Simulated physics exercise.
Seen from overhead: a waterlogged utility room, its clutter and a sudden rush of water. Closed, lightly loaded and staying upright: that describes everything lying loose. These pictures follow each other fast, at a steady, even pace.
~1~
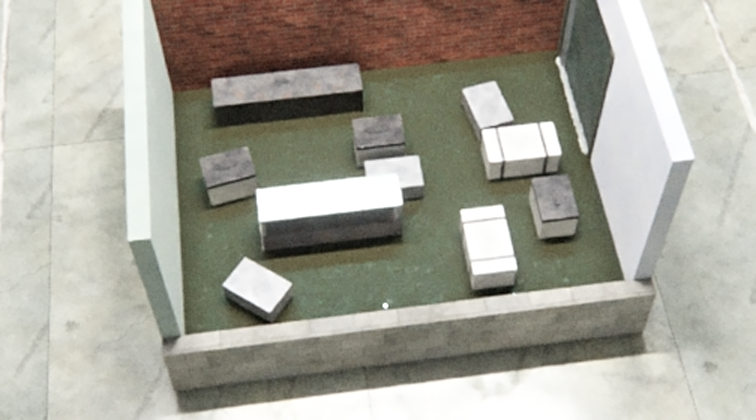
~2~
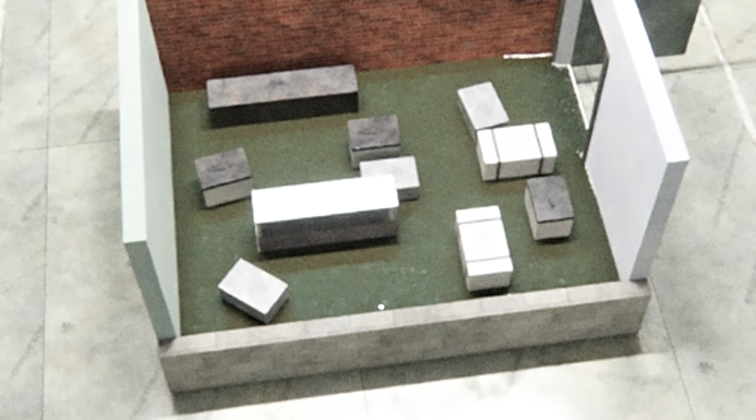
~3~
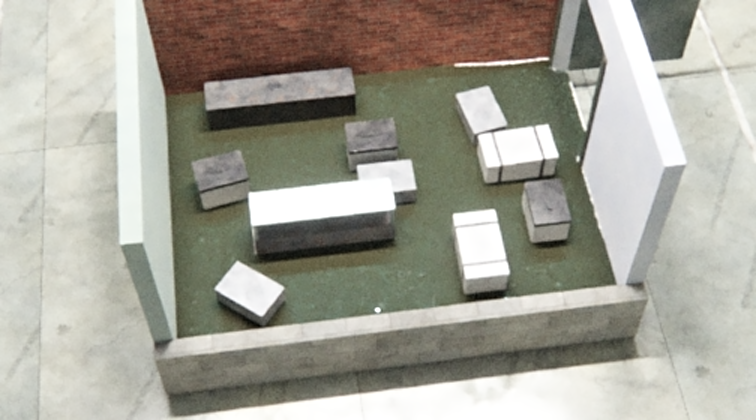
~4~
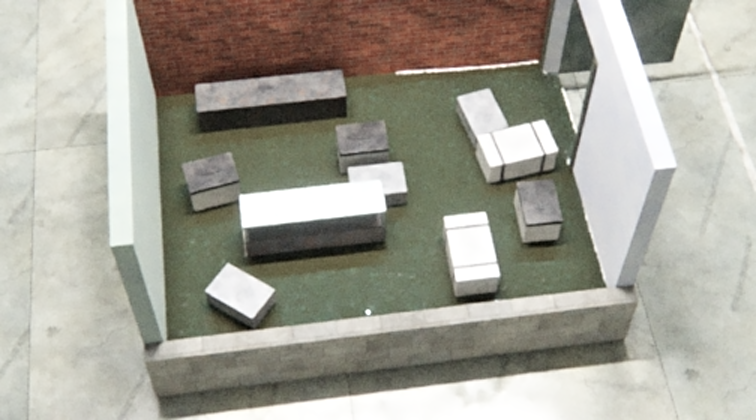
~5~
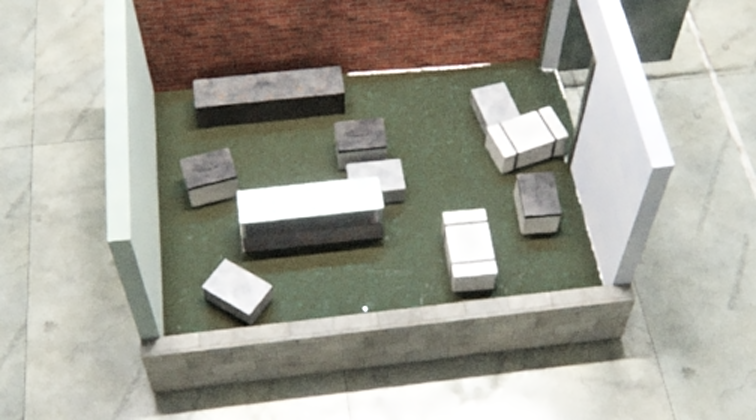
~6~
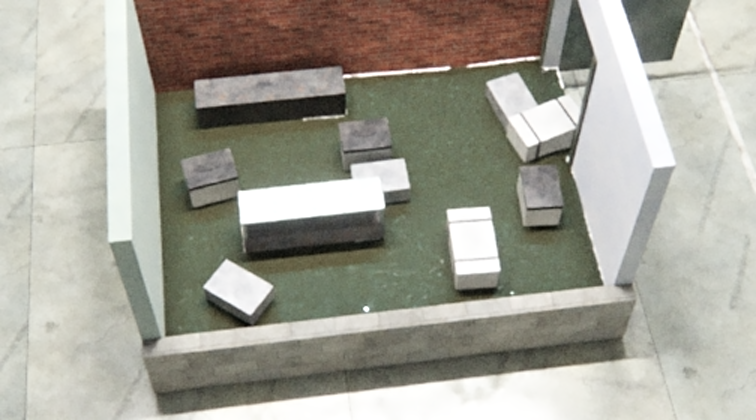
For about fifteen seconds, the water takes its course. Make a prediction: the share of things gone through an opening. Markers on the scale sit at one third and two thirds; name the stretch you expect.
The stretch from two thirds up.
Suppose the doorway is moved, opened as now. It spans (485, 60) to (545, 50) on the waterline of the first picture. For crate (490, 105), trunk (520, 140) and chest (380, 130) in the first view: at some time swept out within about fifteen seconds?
First flushed away, then held back, then held back.
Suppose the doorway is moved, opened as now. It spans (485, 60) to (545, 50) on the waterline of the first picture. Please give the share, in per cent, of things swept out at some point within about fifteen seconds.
Roughly 10 in a hundred.
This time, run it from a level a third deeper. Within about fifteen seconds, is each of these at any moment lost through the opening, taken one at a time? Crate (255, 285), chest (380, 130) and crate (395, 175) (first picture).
The first one never leaves, the middle one exits, the final one exits.
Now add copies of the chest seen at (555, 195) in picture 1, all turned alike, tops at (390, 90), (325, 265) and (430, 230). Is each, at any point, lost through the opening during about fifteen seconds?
Well, taking each in turn, that's lost to the flow, never removed and finally lost to the flow.
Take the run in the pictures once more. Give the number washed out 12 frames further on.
I make it 3.
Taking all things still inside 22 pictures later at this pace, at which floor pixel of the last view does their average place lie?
Estimate: Close to (289, 240) px.
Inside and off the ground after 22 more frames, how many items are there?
The answer is 2.
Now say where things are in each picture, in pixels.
In the first frame, a trunk at (521, 142) floats; a crate at (488, 104) floats; 0 of 8 have shifted.
In the second frame, a trunk at (517, 143), afloat; a crate at (483, 105), afloat; 0 of 8 have shifted.
In the third frame, a trunk at (518, 146) floats, close to its start; a crate at (481, 109) floats; 1 of 8 have shifted.
In the fourth frame, a trunk at (518, 143) floats, close to its start; a crate at (483, 112), afloat, close to its start; 3 of 8 have shifted.
In the fifth frame, a trunk at (527, 131) floats, a stride from its start; a crate at (497, 105), afloat, a stride from its start; 3 of 8 have shifted.
In the sixth frame, a trunk at (549, 120), afloat, a stride from its start; a crate at (513, 96), afloat, a stride from its start; 4 of 8 have shifted.
A moment on, 2 of 8 are out; 6 afloat.
Next, 3 of 8 are out; 5 afloat.
Later, 6 of 8 are out; 2 afloat.
In the end, 6 of 8 are out; 2 afloat.
